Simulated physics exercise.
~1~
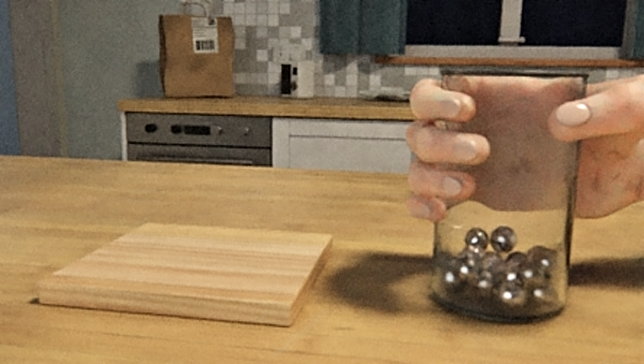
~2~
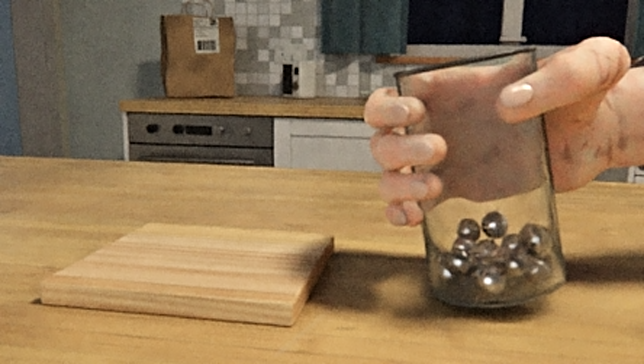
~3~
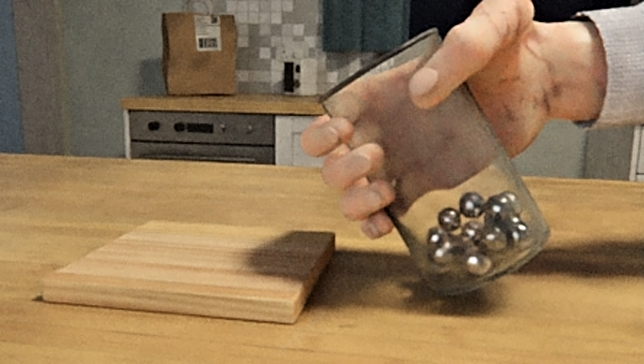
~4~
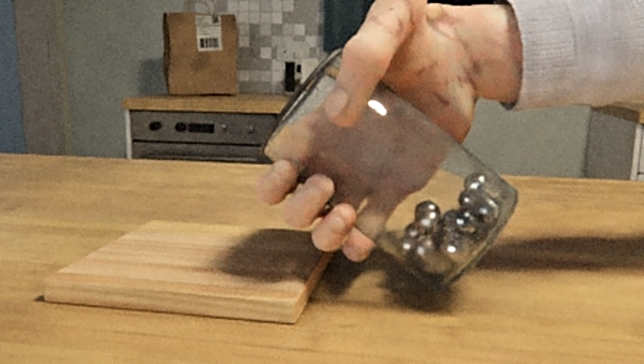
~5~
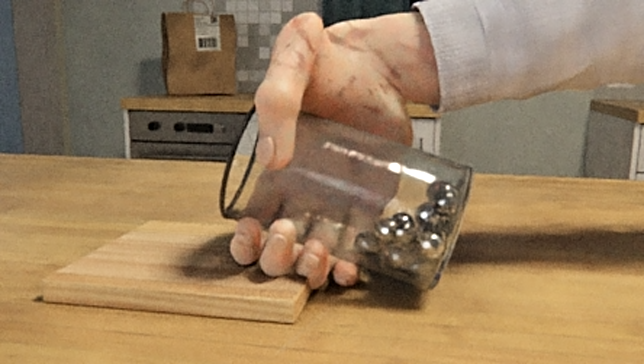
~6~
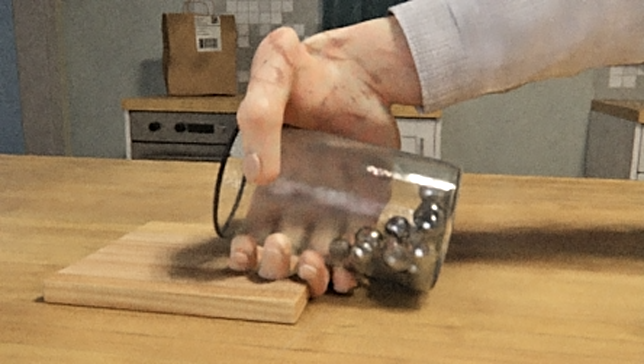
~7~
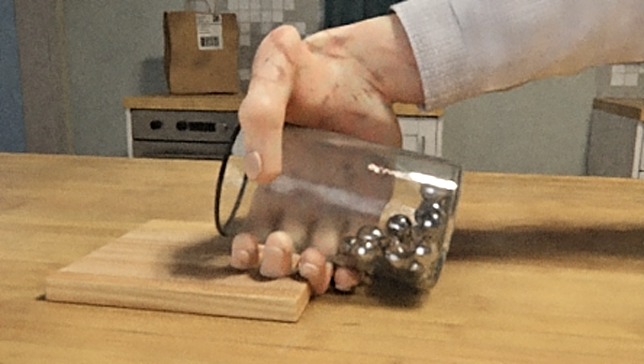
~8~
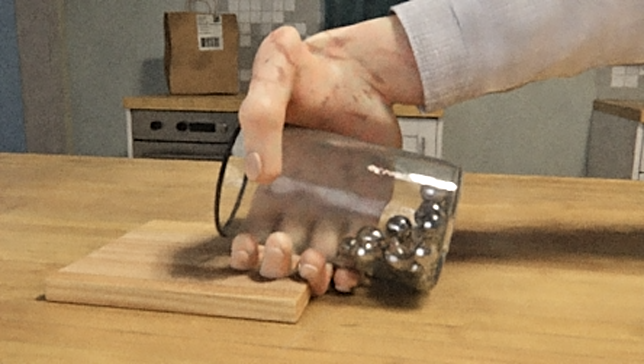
A clear glass holding a small pile of shiny, dark silver balls stands upright in a hand on the right of a light wooden counter. The view is from just above the counter, swaying slightly, with a flat pale wooden block at left and a brown paper bag, oven and tiled wall behind. The hand lifts the glass a little and tips it leftward, its grey sleeve coming into view. The balls shift along the lower side near the base. Finally the glass lies nearly flat, its mouth over the block, still held, with every ball inside.
